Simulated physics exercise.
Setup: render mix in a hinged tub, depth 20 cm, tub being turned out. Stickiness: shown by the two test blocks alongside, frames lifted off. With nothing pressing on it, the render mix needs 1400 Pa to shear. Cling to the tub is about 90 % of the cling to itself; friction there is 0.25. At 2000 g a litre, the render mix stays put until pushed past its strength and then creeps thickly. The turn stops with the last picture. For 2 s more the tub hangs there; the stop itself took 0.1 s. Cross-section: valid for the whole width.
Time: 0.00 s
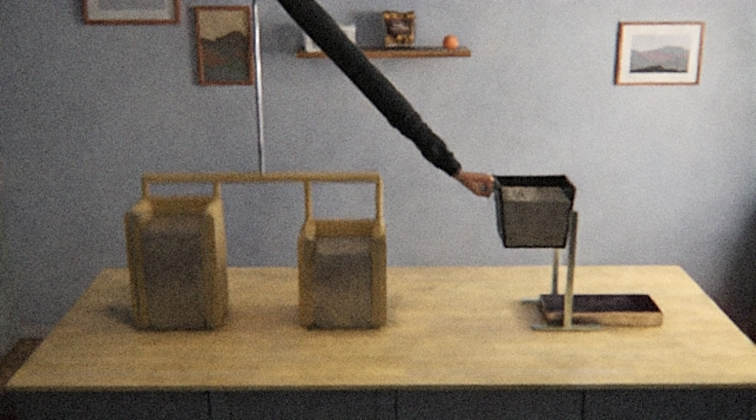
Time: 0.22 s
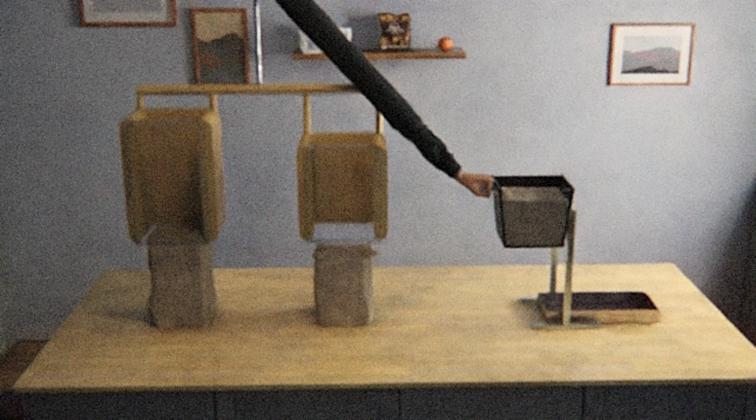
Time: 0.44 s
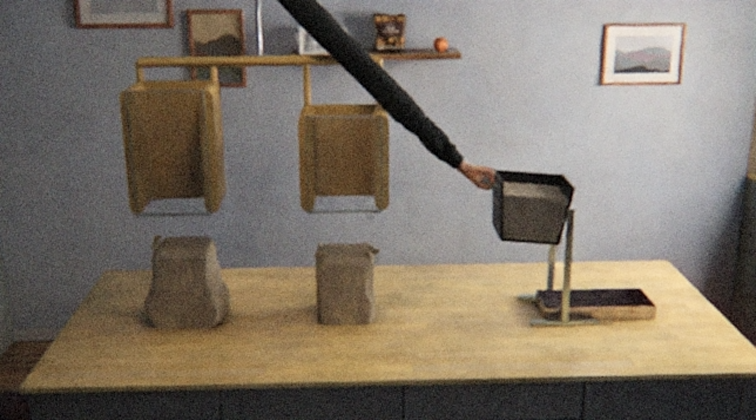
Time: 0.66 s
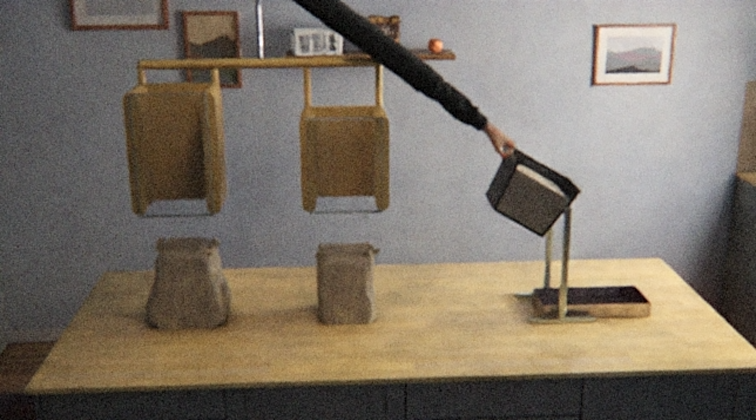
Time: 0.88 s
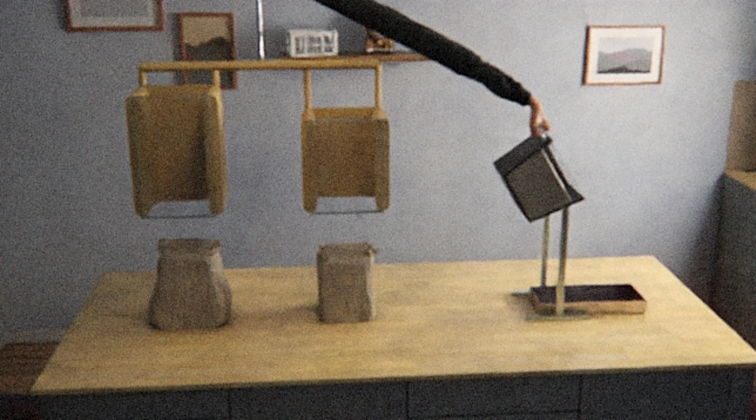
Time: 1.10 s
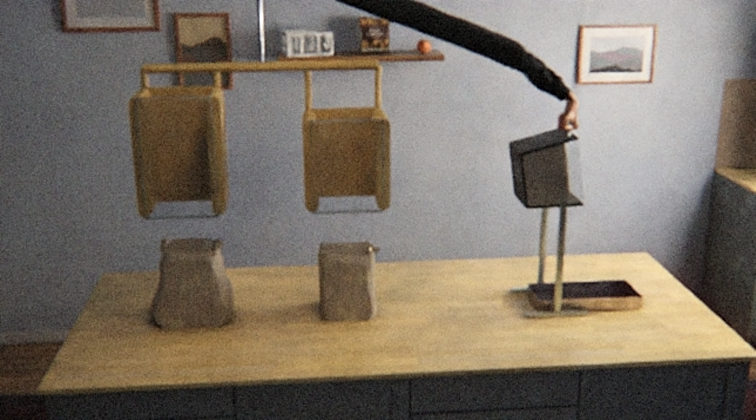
Two joined yellow casings rise off a pair of grey-brown blocks on a pale table, and the left block sags a little, bulging at its base, while the right keeps its shape. Then a dark-sleeved arm turns a hinged tub of grey material on its stand steeply over to the right.
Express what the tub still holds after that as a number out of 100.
Something like 100 per cent.
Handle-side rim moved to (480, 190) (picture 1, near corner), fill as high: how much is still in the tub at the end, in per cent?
That would leave about 100 % in the tub.
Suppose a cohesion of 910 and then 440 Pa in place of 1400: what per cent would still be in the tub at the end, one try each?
About 100 % first, about 60 % second.
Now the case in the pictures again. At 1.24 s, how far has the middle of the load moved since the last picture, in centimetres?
Distance: About 0 cm.
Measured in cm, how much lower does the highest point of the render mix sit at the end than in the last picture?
0 cm.
After 1.24 s, the tub is at 82 degrees and holds 100 %.
After 1.41 s, the tub is at 82 degrees and holds 100 %.
After 1.58 s, the tub is at 82 degrees and holds 100 %.
After 1.75 s, the tub is at 82 degrees and holds 100 %.
After 3.10 s, the tub is at 82 degrees and holds 100 %.
